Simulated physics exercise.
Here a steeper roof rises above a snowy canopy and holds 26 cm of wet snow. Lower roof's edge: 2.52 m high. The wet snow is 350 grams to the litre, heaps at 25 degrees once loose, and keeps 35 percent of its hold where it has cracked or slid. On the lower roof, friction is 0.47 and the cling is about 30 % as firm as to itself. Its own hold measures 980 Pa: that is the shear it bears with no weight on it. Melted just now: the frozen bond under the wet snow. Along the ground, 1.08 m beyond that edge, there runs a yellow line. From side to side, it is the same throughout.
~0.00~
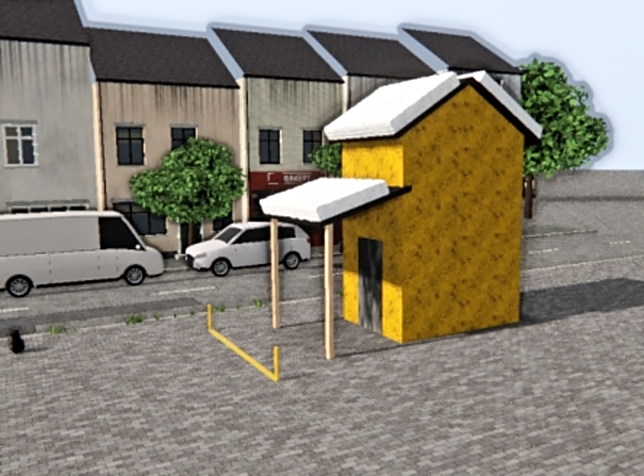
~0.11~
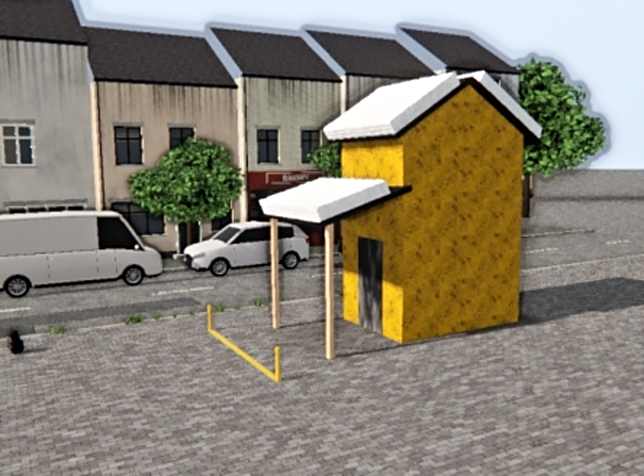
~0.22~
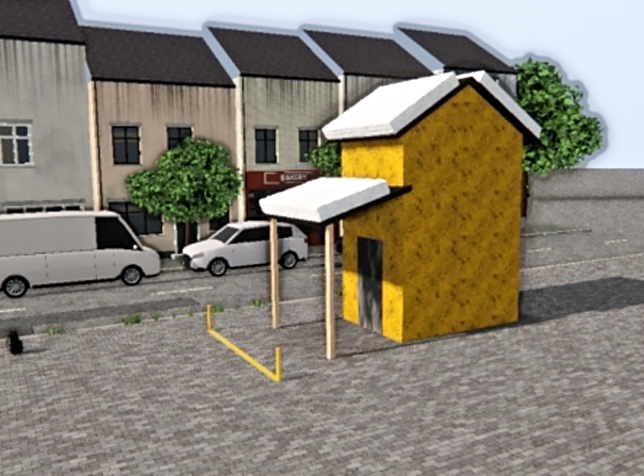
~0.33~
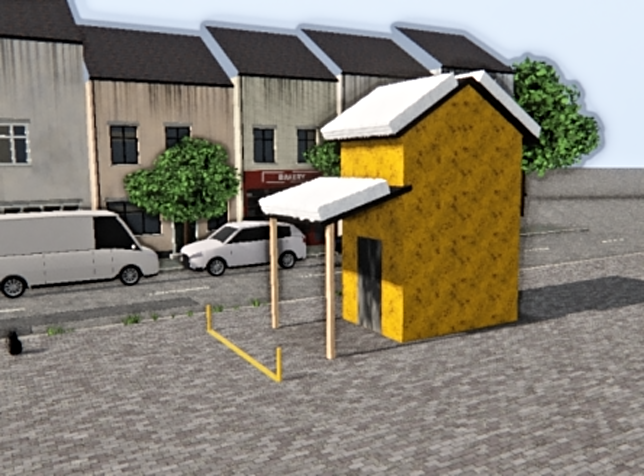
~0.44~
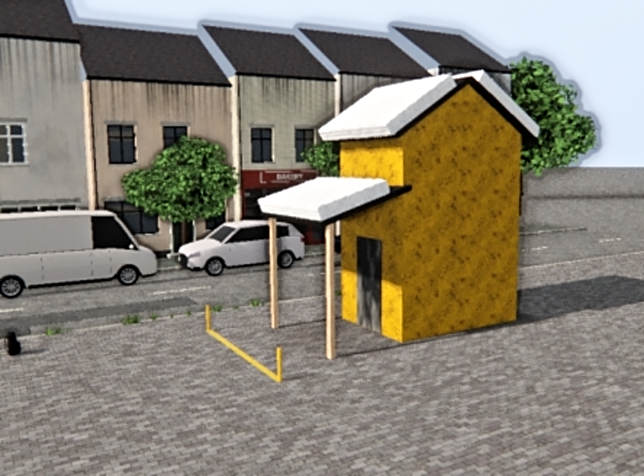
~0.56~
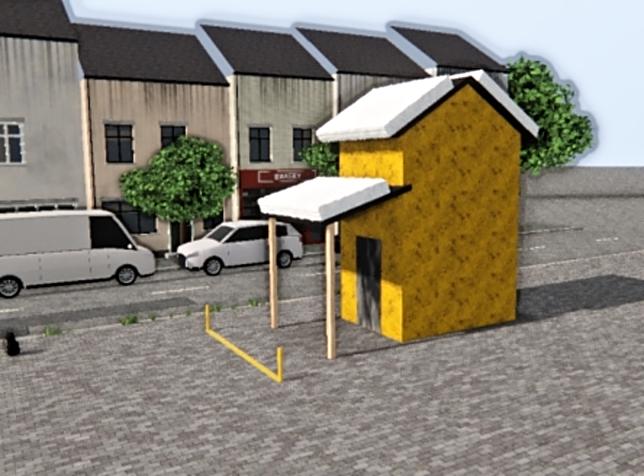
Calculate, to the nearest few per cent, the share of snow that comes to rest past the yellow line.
Roughly 4 per cent.
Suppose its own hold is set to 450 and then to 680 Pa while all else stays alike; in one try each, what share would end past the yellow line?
The two runs give near 25 % and near 8 % respectively.
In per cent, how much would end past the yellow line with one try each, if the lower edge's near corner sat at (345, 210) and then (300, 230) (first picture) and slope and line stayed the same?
Respectively 12 % and 0 %.
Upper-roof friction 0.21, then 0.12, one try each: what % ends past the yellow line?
First some 20 %, after that some 25 %.
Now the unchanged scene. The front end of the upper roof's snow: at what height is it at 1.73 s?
About 3.0 m.
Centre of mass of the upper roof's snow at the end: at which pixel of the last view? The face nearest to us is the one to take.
About (329, 268).
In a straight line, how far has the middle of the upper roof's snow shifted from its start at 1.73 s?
It is around 1.8 m from where it started.
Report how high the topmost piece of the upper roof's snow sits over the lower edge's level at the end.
1.0 m.
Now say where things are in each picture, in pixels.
The first frame shows foremost bit of the wet snow at (394, 121).
The second frame shows foremost bit of the wet snow at (394, 121), its middle shifted 7 mm.
The third frame shows foremost bit of the wet snow at (393, 122), its middle shifted 2.5 cm, 1 % of it past the upper edge, in one piece.
The fourth frame shows foremost bit of the wet snow at (392, 122), its middle shifted 5.6 cm, 3 % of it past the upper edge, in one piece.
The fifth frame shows foremost bit of the wet snow at (390, 120), its middle shifted 10 cm, 5 % of it past the upper edge, in one piece.
The sixth frame shows foremost bit of the wet snow at (388, 125), its middle shifted 17 cm, 9 % of it past the upper edge, in one piece.
After 1.09 s, none is below the lower edge and 0 % is past the line.
After 1.73 s, none is below the lower edge and 0 % is past the line.
After 2.36 s, none is below the lower edge and 0 % is past the line.
After 3.00 s, none is below the lower edge and 0 % is past the line.
After 5.40 s, 33 % is below the lower edge and 4 % is past the line.
